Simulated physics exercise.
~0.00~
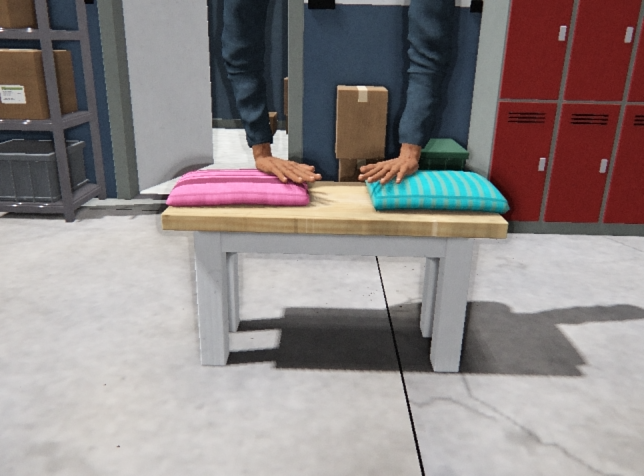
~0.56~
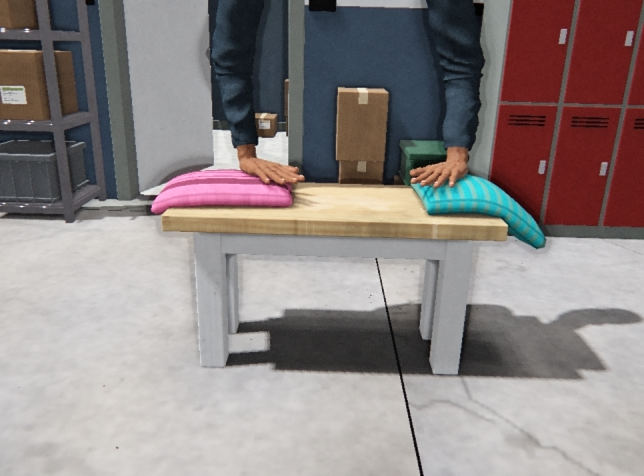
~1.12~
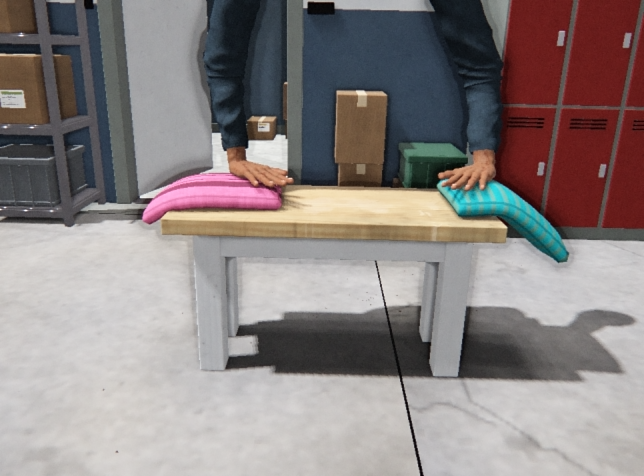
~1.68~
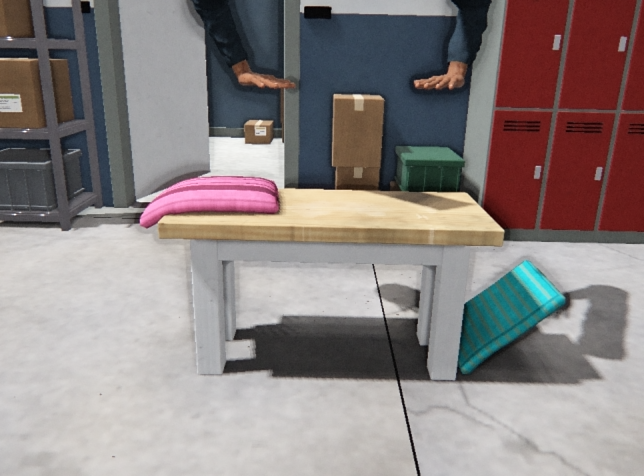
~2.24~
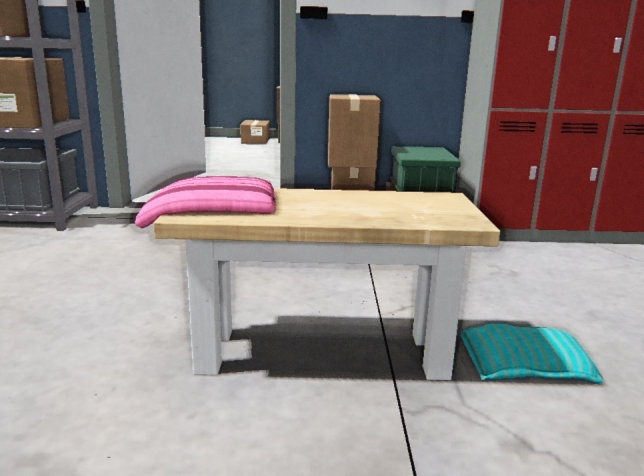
A pink striped cushion and a turquoise one were pushed apart by two hands on a low wooden table, until the turquoise one drooped over the right edge and dropped to the floor once released, while the pink one stayed on top at the left.
